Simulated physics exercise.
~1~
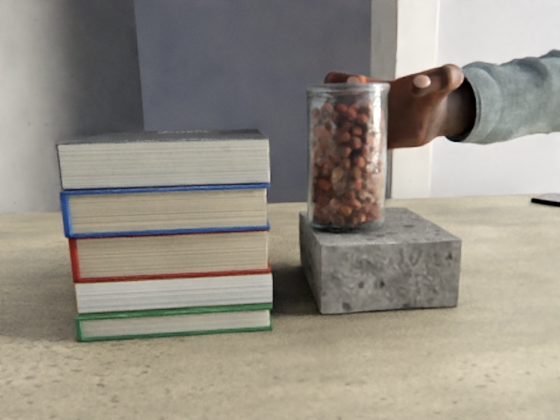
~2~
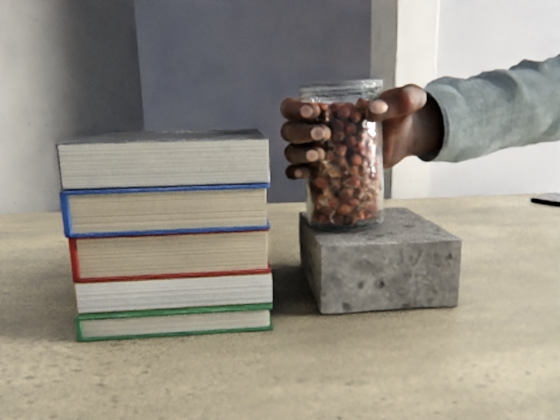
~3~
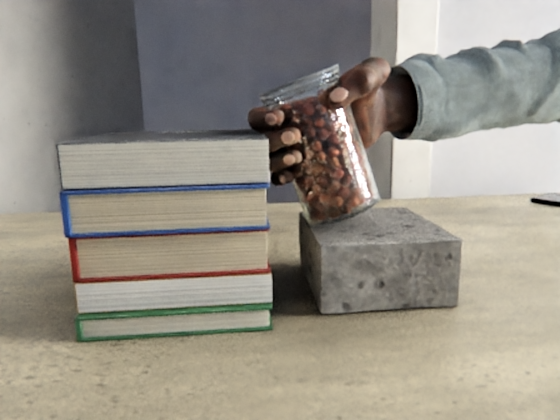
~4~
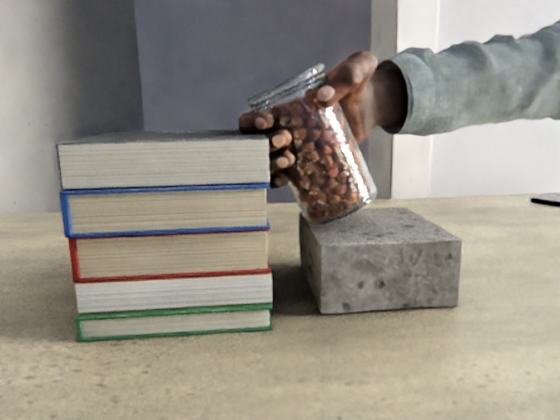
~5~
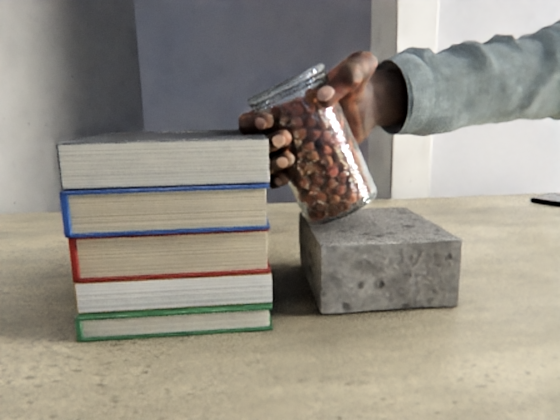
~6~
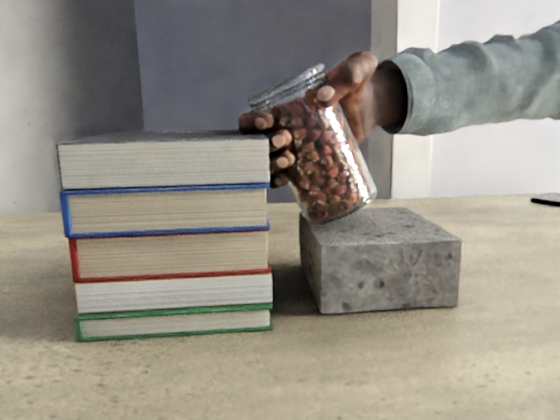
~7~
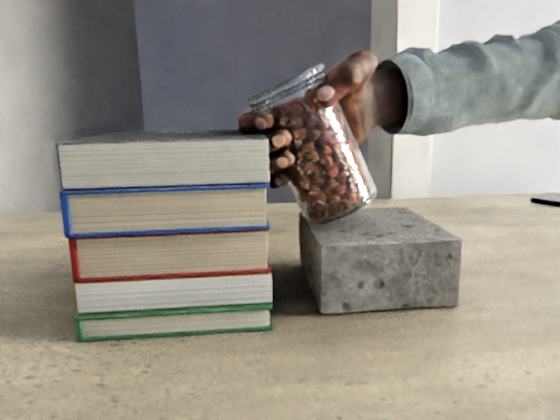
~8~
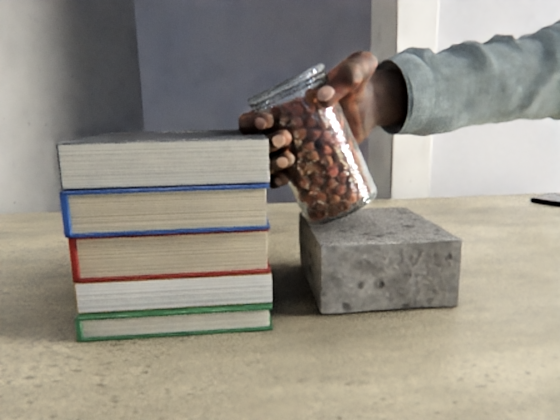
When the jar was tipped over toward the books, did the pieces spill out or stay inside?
The pieces stayed inside the jar as it leaned against the stack of books.
On a table, a hand took hold of an open clear jar of small reddish-brown pieces standing on a grey block beside stacked books, tipped it left until it leaned against the pile, and held it there with everything still inside.
